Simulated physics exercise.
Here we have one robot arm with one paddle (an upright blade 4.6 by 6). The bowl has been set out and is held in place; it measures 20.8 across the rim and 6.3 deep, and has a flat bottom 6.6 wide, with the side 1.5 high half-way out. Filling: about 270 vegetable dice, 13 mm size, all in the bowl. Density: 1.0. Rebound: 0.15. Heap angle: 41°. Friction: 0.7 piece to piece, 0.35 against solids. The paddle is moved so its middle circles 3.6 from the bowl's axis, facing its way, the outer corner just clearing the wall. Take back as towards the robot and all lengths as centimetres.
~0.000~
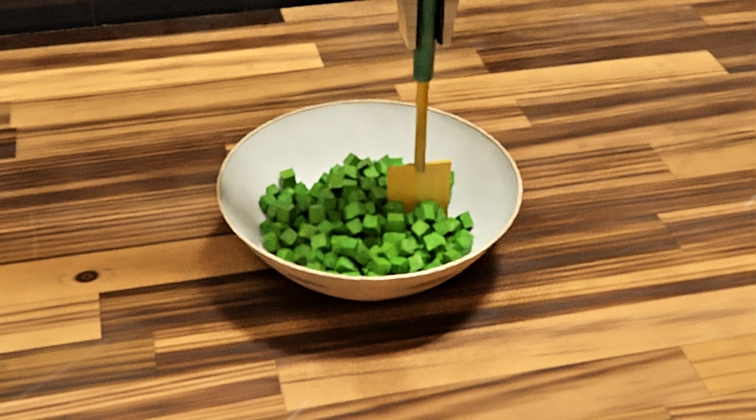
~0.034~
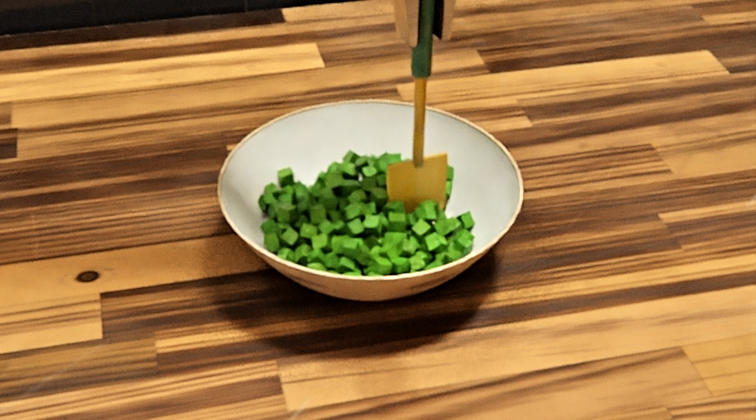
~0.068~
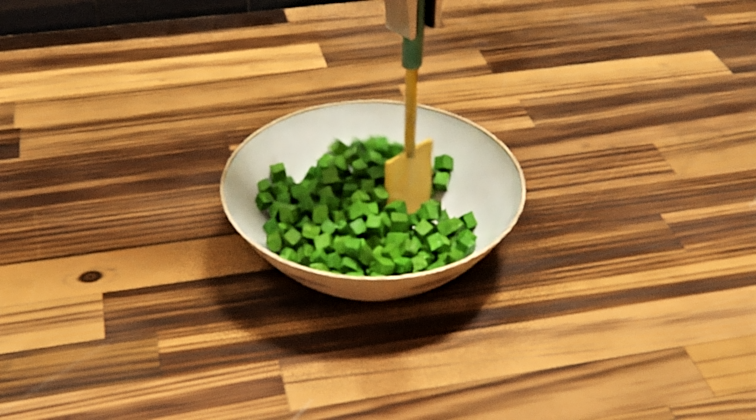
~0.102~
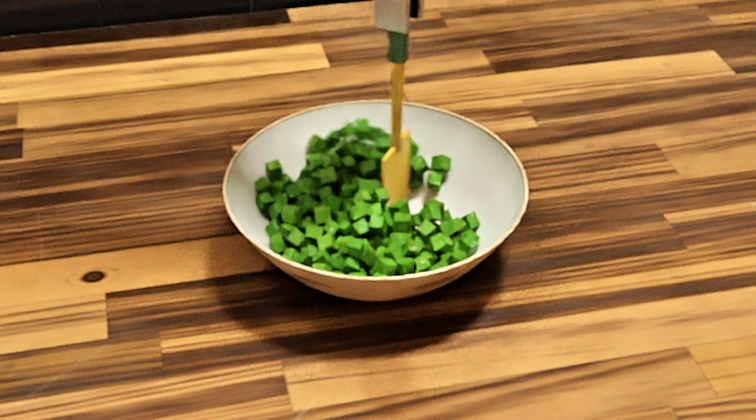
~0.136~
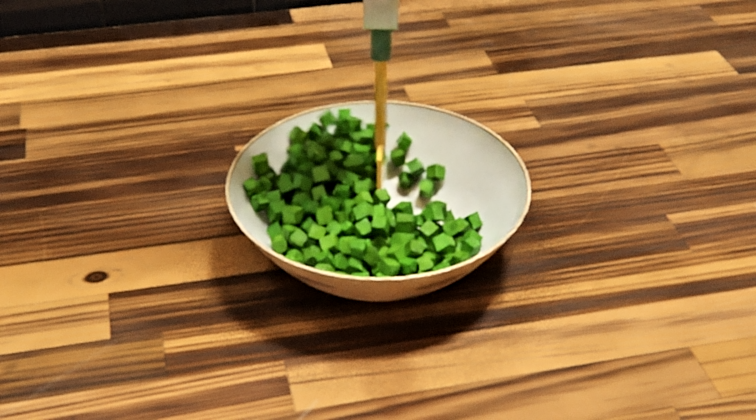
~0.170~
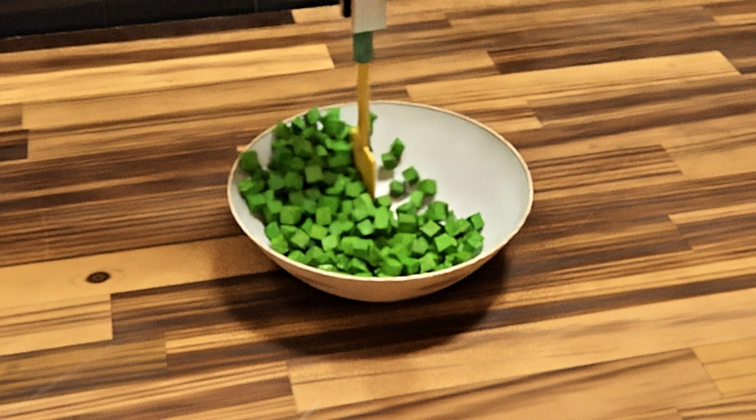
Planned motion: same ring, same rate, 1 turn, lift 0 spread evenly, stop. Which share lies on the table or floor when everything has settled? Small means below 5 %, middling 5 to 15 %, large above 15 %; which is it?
Verdict: Middling.
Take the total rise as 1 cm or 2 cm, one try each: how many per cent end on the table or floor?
First try about 5 per cent, second about 10 per cent.
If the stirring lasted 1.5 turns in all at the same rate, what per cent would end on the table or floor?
I'd expect around 15 per cent.
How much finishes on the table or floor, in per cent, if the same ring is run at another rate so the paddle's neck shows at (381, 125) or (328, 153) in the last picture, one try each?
First try: Around 5 %; second try: Around 35 %.
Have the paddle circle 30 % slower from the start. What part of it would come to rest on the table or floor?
Estimated share: Near 5 %.
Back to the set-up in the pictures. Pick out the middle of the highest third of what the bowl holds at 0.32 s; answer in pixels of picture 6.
Around (323, 240).
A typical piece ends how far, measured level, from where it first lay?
My guess is close to 8 centimetres.
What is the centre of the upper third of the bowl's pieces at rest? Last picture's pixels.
The centre sits around (444, 167) in the last picture.
By 0.32 s, 197° round, highest piece 9 above the table; 259 in the bowl, 1 on the table or floor, 8 in flight or on the tool.
By 0.48 s, 297° round, highest piece 8 above the table; 251 in the bowl, 12 on the table or floor, 5 in flight or on the tool.
By 0.76 s, 0° round, highest piece 7 above the table; 246 in the bowl, 22 on the table or floor.
By 1.46 s, 0° round, highest piece 7 above the table; 246 in the bowl, 22 on the table or floor.
Final count, 246 in the bowl, 22 on the table or floor. That is 8 % on the table or floor.
